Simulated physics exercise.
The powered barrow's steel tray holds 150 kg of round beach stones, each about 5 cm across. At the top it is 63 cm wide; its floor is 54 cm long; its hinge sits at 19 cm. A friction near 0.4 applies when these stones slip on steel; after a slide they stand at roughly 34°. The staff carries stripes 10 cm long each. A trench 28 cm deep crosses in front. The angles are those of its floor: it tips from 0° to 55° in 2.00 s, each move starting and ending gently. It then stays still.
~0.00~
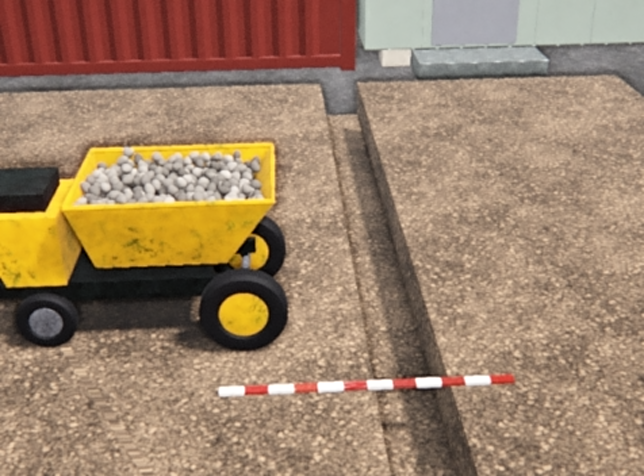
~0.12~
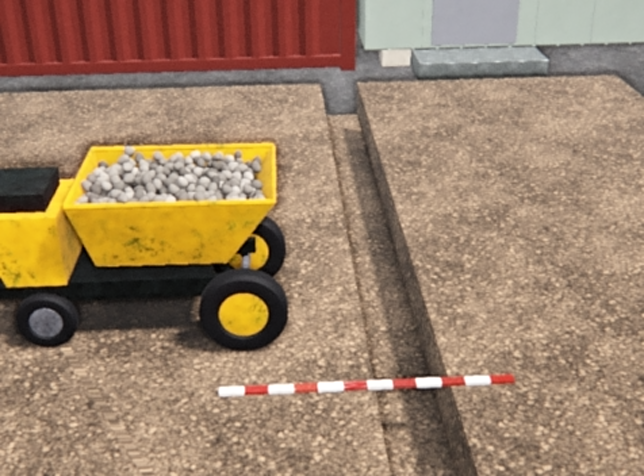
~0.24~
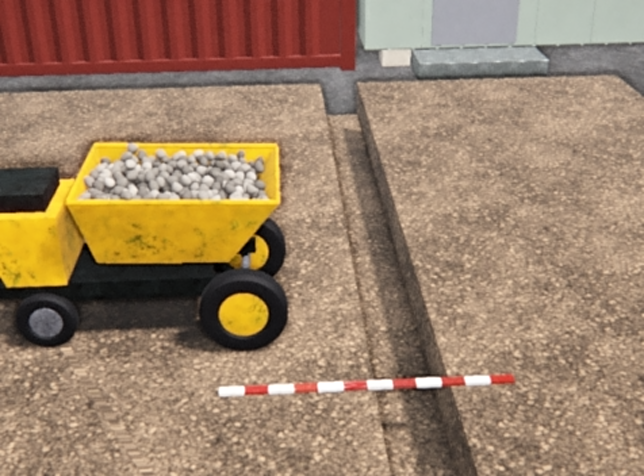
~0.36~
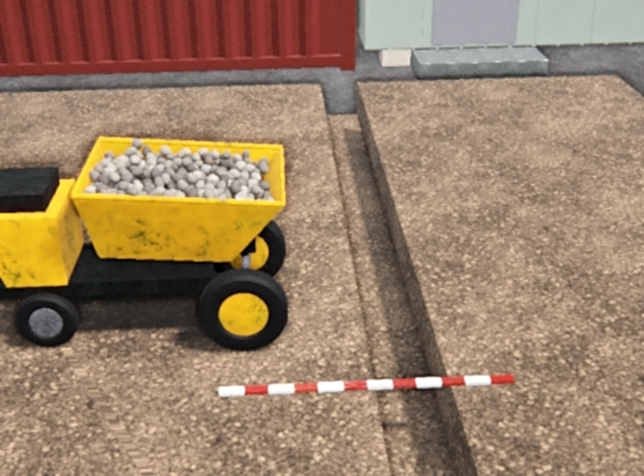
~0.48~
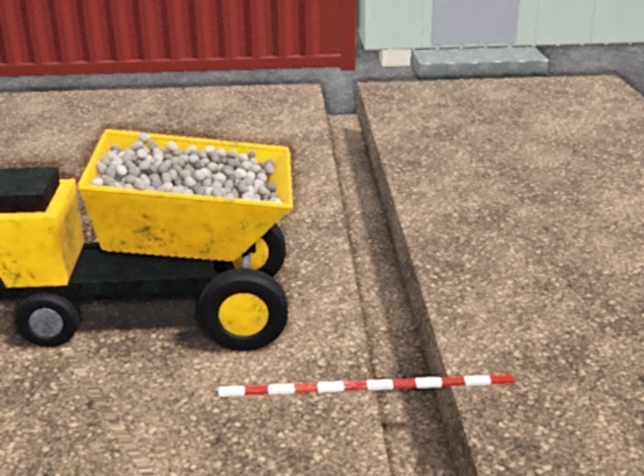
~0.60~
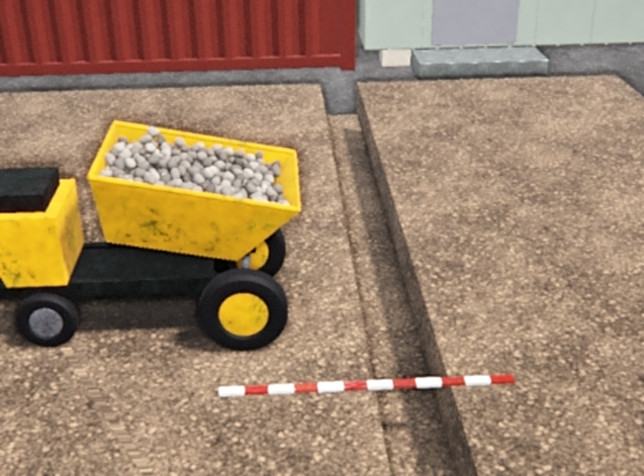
A yellow powered barrow with black wheels, its tray heaped with round grey stones, stands at the left on brown gravelly ground, seen from above and to the side by a still camera. A red-and-white striped staff lies in front, crossing a narrow trench, with a red ribbed wall and a pale green one behind. The tray's left end rises slowly, then a little faster, tilting it modestly down to the right as the stones shift slightly with it.
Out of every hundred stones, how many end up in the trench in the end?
Around 58 in every hundred.
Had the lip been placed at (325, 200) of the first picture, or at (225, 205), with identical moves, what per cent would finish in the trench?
It comes to about 30 and 40 in a hundred.
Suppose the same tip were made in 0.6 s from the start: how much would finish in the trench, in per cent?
40 %.
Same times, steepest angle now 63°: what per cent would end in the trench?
Around 80 per cent would finish in the trench.
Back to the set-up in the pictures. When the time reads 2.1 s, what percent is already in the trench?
20 per cent, give or take.
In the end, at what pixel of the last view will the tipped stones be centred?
At about pixel (395, 344) in the last view.
After 1.5 s the floor is at 46°; 100 % in the tray; the foremost stones are at (345, 232).
After 2.1 s the floor is at 55°; 79 % in the tray, 1 % short of the trench, 20 % in the trench; the foremost stones are at (432, 294).
After 2.5 s the floor is at 55°; 64 % in the tray, 34 % in the trench, 3 % past the trench; the foremost stones are at (495, 301).
After 4.4 s the floor is at 55°; 39 % in the tray, 58 % in the trench, 3 % past the trench; the foremost stones are at (527, 288).
